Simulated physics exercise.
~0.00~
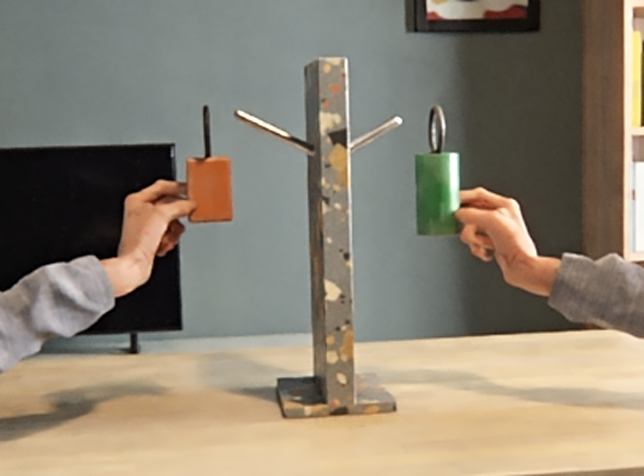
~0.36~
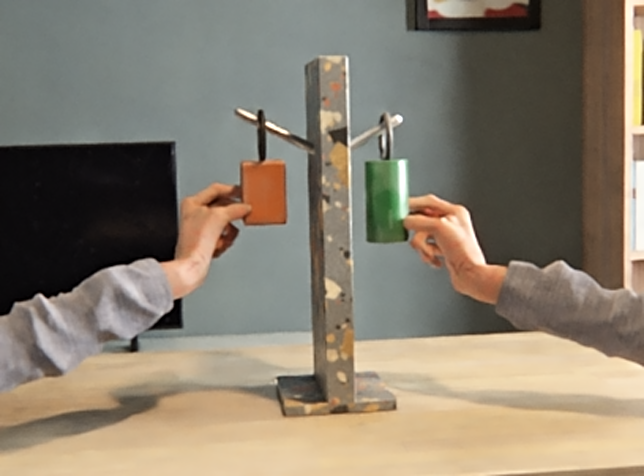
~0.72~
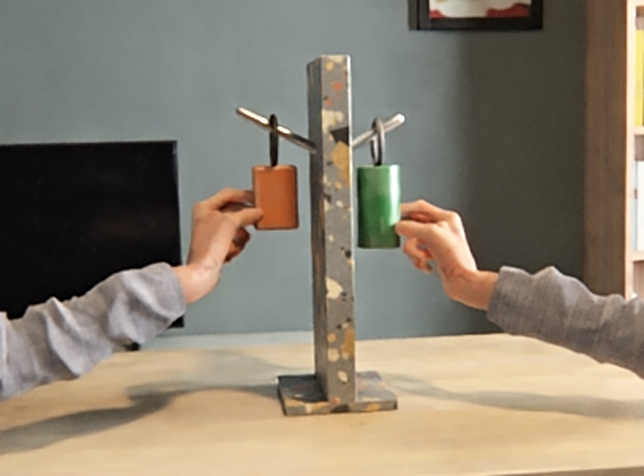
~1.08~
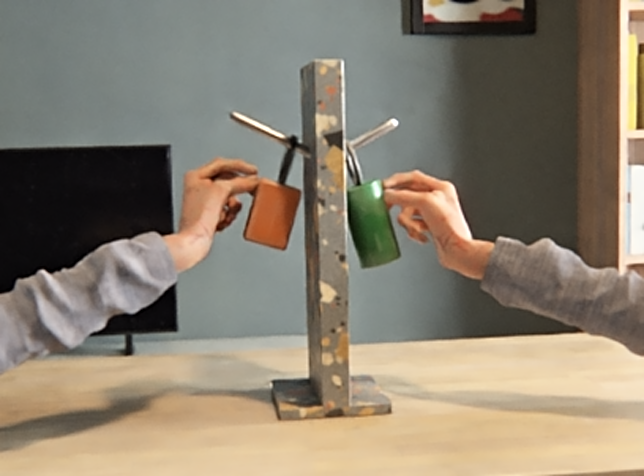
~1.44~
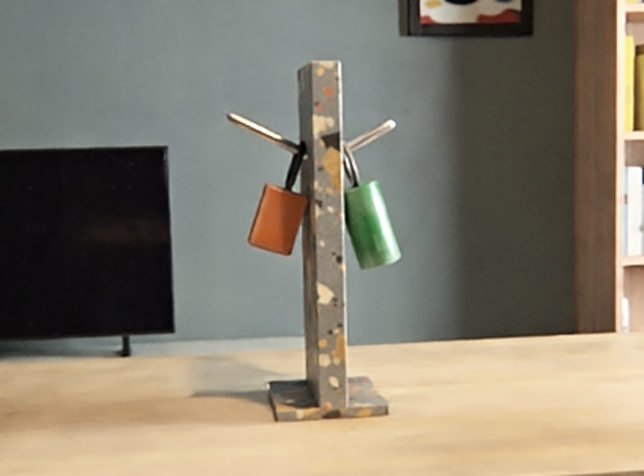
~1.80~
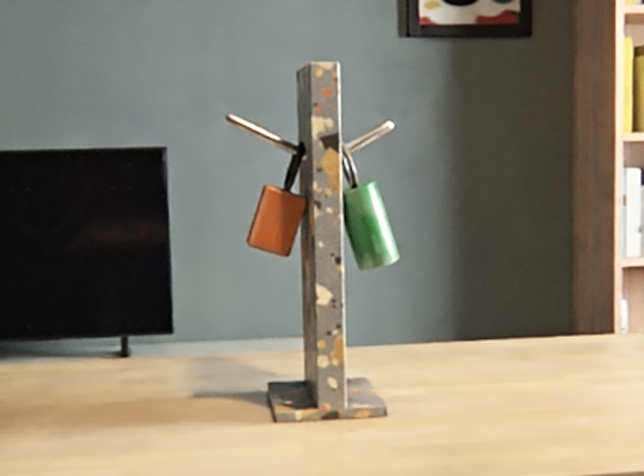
An orange pouch and a green lantern, each held by a hand, were brought inward and hooked by their rings onto the two arms of a speckled peg stand; the hands let go and withdrew, leaving both hanging tilted beside the post.
